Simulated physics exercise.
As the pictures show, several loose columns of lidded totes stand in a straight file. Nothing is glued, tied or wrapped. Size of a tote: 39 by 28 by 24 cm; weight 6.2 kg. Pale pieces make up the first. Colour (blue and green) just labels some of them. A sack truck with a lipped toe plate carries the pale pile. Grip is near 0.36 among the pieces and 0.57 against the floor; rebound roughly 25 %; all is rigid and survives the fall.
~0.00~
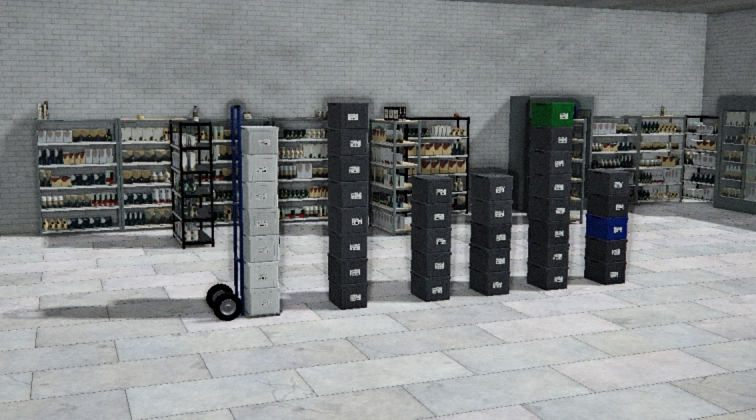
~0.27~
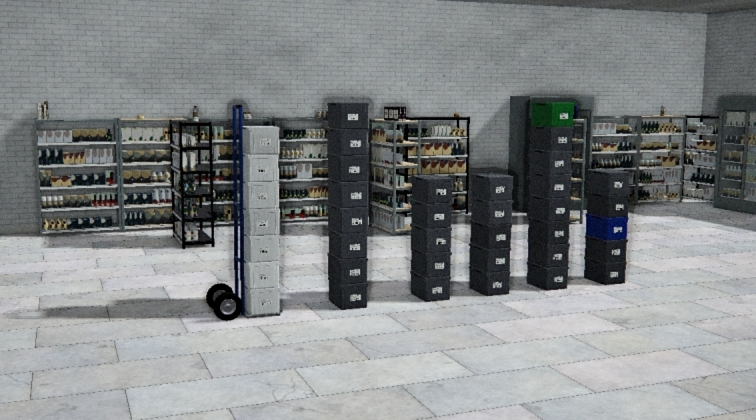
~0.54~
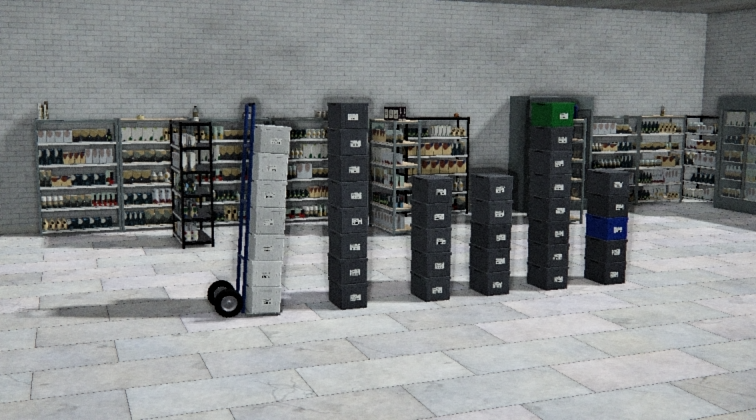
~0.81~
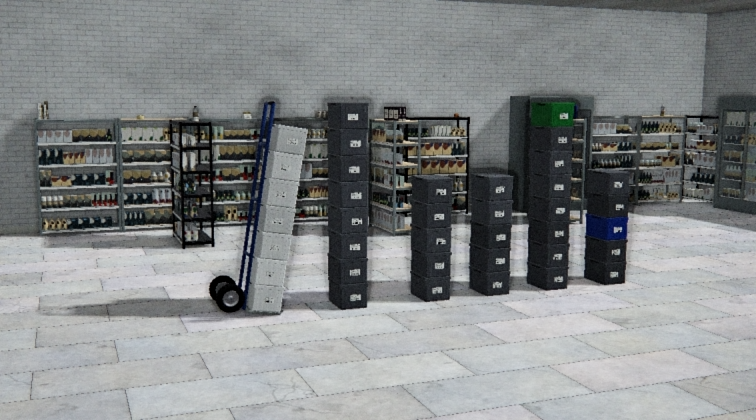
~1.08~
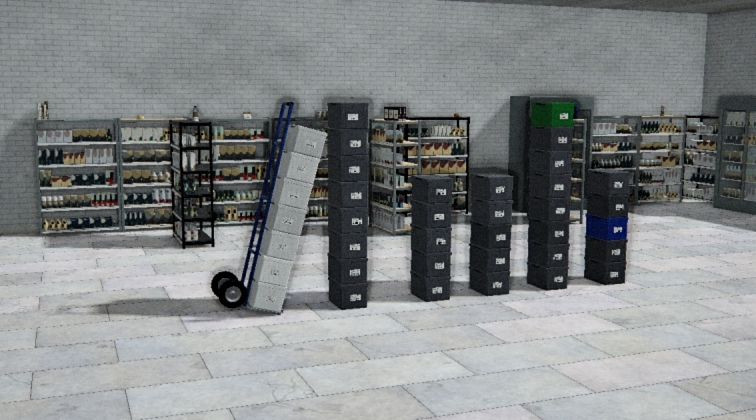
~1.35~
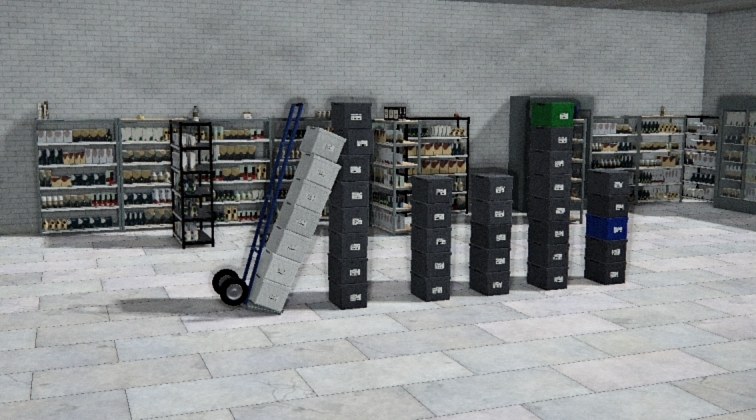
In this clip, a blue hand truck holding a stack of pale gray totes stands beside a row of dark stacks with one green and one blue tote, then tilts steadily rightward, its pale stack leaning toward the nearest dark column.
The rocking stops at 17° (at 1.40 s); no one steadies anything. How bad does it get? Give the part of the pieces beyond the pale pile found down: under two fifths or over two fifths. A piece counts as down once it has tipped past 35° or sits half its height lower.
Ending down: More than two fifths.
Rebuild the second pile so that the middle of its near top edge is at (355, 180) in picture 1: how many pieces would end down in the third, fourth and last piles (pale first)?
Then third 4, fourth 5, last 4.
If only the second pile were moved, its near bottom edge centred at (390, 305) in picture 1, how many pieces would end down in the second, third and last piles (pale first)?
In that case second 7, third 4, last 4.
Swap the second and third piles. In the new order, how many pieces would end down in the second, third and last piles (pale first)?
In that case second 4, third 7, last 5.
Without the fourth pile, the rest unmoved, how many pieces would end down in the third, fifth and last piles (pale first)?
In that case third 5, fifth 0, last 0.
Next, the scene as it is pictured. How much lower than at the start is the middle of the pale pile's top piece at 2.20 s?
Some 40 cm lower.
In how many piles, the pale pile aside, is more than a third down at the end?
5 in all.
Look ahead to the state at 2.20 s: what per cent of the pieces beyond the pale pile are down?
20 per cent by then.
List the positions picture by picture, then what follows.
In the first frame (places mark the middle of the side facing us), truck frame (240, 150) 0° forward; green tote (563, 115); blue tote (596, 227); the rest undisturbed.
The second frame shows truck frame (241, 149) 0° forward; green tote (563, 115).
The third frame shows truck frame (251, 147) 4° forward, top of the pale pile leaning 4°; green tote (563, 115); the rest undisturbed.
The fourth frame shows truck frame (267, 145) 9° forward, top of the pale pile leaning 9°; green tote (563, 115); the rest undisturbed.
The fifth frame shows truck frame (282, 145) 14° forward, top of the pale pile leaning 15°; green tote (563, 115); the rest undisturbed.
The sixth frame shows truck frame (290, 145) 17° forward, top of the pale pile leaning 23°; green tote (563, 115); blue tote (596, 227); 2 disturbed, none down.
After 2.20 s, 7 of the pale pile down; 6 of the 31 other totes down.
After 2.98 s, 7 of the pale pile down; 12 of the 31 other totes down; green tote leaning 5°.
After 3.96 s, 7 of the pale pile down; 28 of the 31 other totes down; green tote on its side; blue tote on its side.
At rest (6.0 s), 7 of the pale pile down; 28 of the 31 other totes down; green tote upside down; blue tote on its side. That is 90 per cent. As the last picture would show them, middles, green tote near (585, 230), blue tote near (665, 262).
